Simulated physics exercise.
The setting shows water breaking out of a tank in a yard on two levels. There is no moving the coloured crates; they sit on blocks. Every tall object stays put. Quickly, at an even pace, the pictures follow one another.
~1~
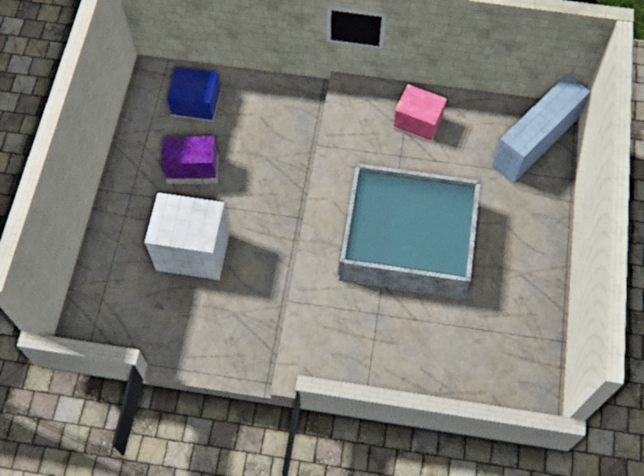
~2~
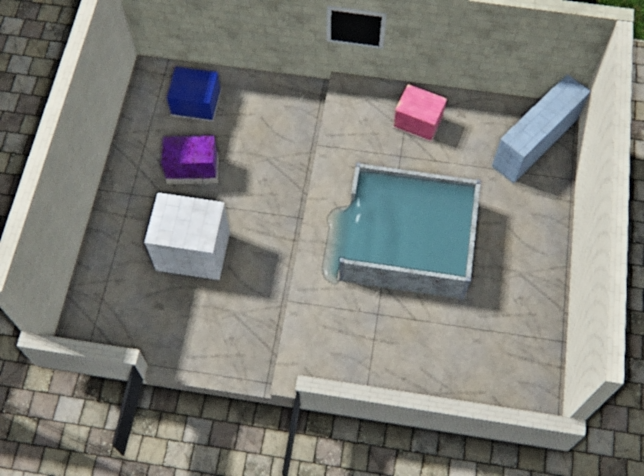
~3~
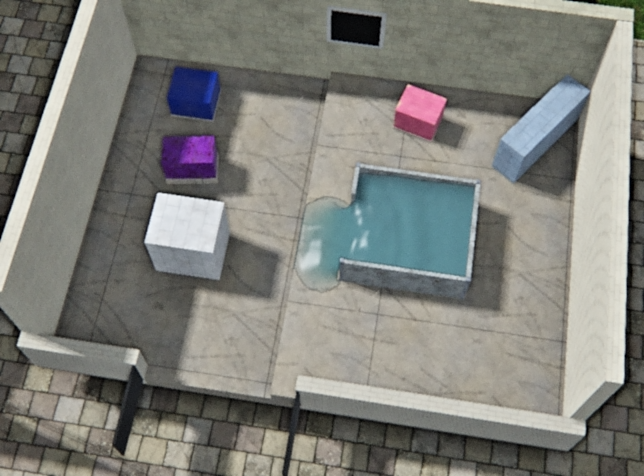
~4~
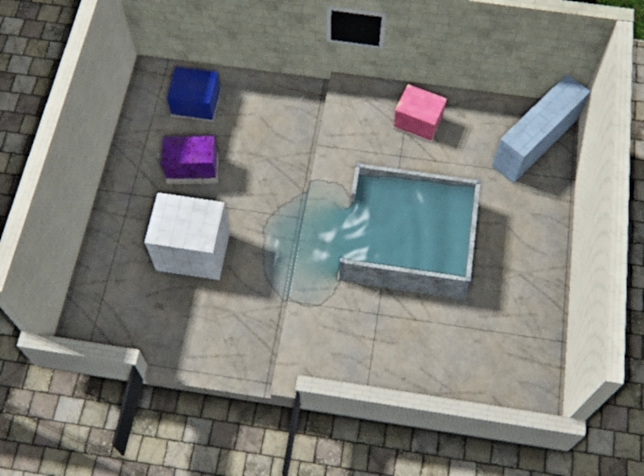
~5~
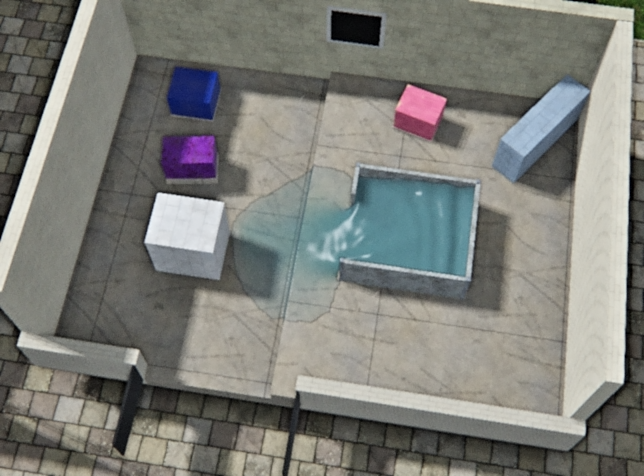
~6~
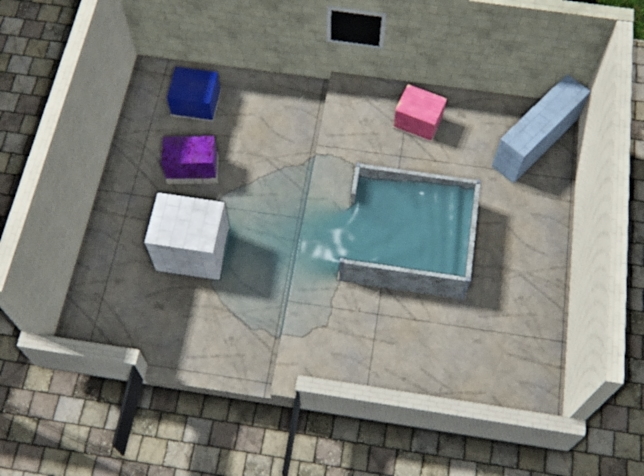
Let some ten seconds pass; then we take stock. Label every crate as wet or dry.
Blue crate: Wet; pink crate: Dry; purple crate: Wet.
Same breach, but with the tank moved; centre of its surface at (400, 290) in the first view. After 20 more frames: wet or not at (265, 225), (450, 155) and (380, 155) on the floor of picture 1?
First drenched; next unwetted; last unwetted.
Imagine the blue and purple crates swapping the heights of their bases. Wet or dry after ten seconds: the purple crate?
With the swap, the purple crate is flooded.
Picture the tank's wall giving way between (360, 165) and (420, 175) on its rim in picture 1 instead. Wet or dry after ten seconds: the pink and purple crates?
Pink crate: Overtopped; purple crate: Untouched.
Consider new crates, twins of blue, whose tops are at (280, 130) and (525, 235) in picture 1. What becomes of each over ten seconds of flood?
First is reached; second is never reached.
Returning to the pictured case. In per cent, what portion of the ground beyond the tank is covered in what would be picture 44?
I'd say 50 per cent.
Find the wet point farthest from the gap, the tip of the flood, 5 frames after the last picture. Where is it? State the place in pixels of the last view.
Point: (104, 169) in the last picture's pixels.
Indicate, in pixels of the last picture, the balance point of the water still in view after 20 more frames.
It's close to (259, 239).
A moment on, water covers 25 % of the floor; the blue crate not reached, the pink crate not reached, the purple crate water round its plinth.
Next, water covers 35 % of the floor; the blue crate water round its plinth, the pink crate not reached, the purple crate water round its plinth.
Then, water covers 45 % of the floor; the blue crate water round its plinth, the pink crate not reached, the purple crate water round its plinth.
Later, water covers 50 % of the floor; the blue crate water round its plinth, the pink crate not reached, the purple crate water round its plinth.
In the end, water covers 50 % of the floor; the blue crate was topped, the pink crate stayed above the water, the purple crate was topped.
